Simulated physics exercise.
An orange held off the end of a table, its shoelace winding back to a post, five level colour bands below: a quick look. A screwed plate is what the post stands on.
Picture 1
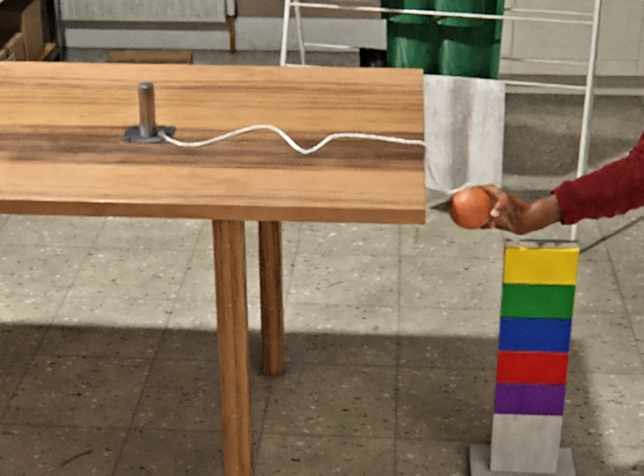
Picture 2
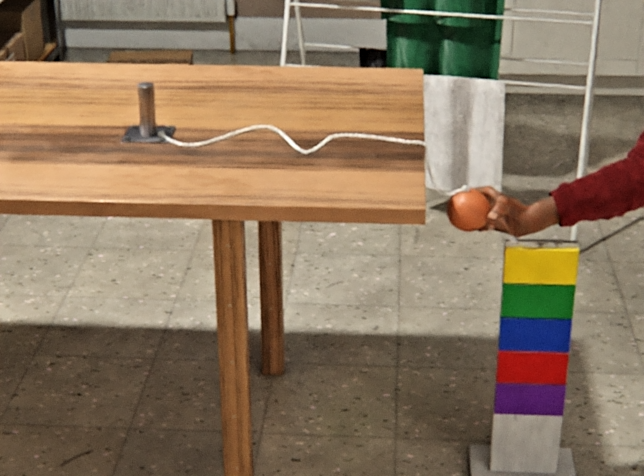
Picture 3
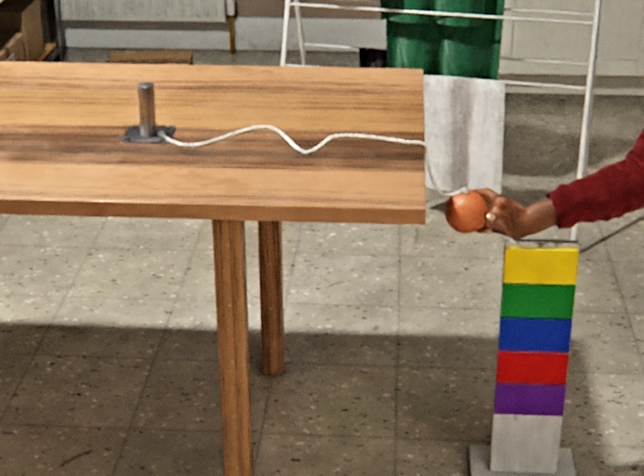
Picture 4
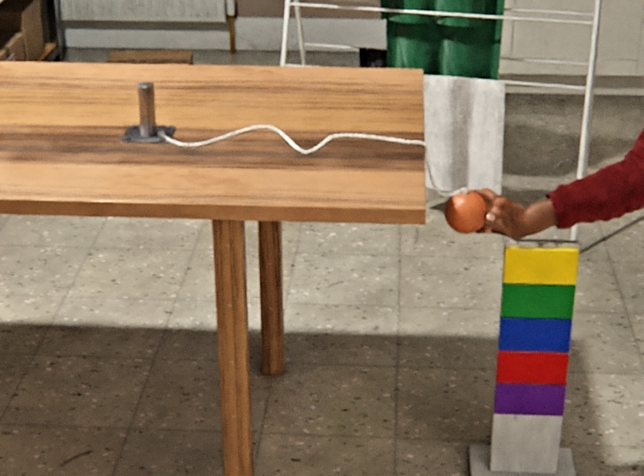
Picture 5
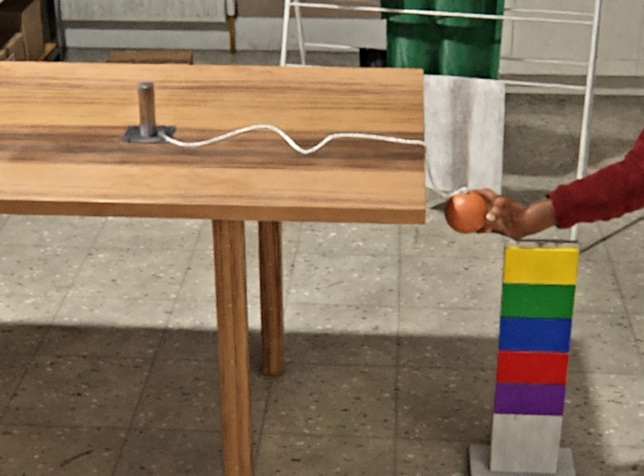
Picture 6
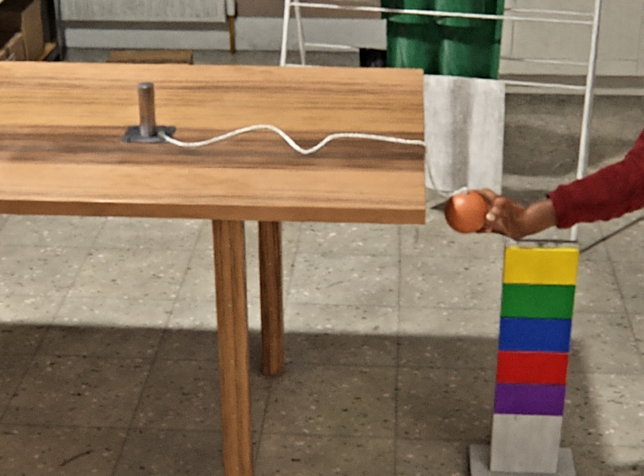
A hand held an orange ball-like object just off the end of a wooden table, barely shifting, while a white cord lay in waves back to a post and stacked colour bands stood below.
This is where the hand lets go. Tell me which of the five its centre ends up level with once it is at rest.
Its centre ends up level with blue.
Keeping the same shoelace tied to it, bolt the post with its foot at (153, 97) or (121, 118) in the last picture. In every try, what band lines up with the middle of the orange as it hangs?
Green; green.
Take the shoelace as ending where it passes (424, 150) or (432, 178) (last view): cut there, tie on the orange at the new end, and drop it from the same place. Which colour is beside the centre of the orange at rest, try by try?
First try: Yellow; second try: Green.
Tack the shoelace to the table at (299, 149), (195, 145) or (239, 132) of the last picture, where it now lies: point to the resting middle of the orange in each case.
Result per try (px, approx.): (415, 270); (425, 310); (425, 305).
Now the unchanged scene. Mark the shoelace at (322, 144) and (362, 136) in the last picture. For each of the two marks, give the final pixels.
The first one ends up at (408, 142) and the second one at (426, 180).
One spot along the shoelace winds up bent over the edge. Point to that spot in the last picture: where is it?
The point at (331, 138).
Soon after, orange near (412, 304); level with green.
Then, orange near (425, 324); level with blue.
At rest, orange near (425, 326); level with blue. At blue.
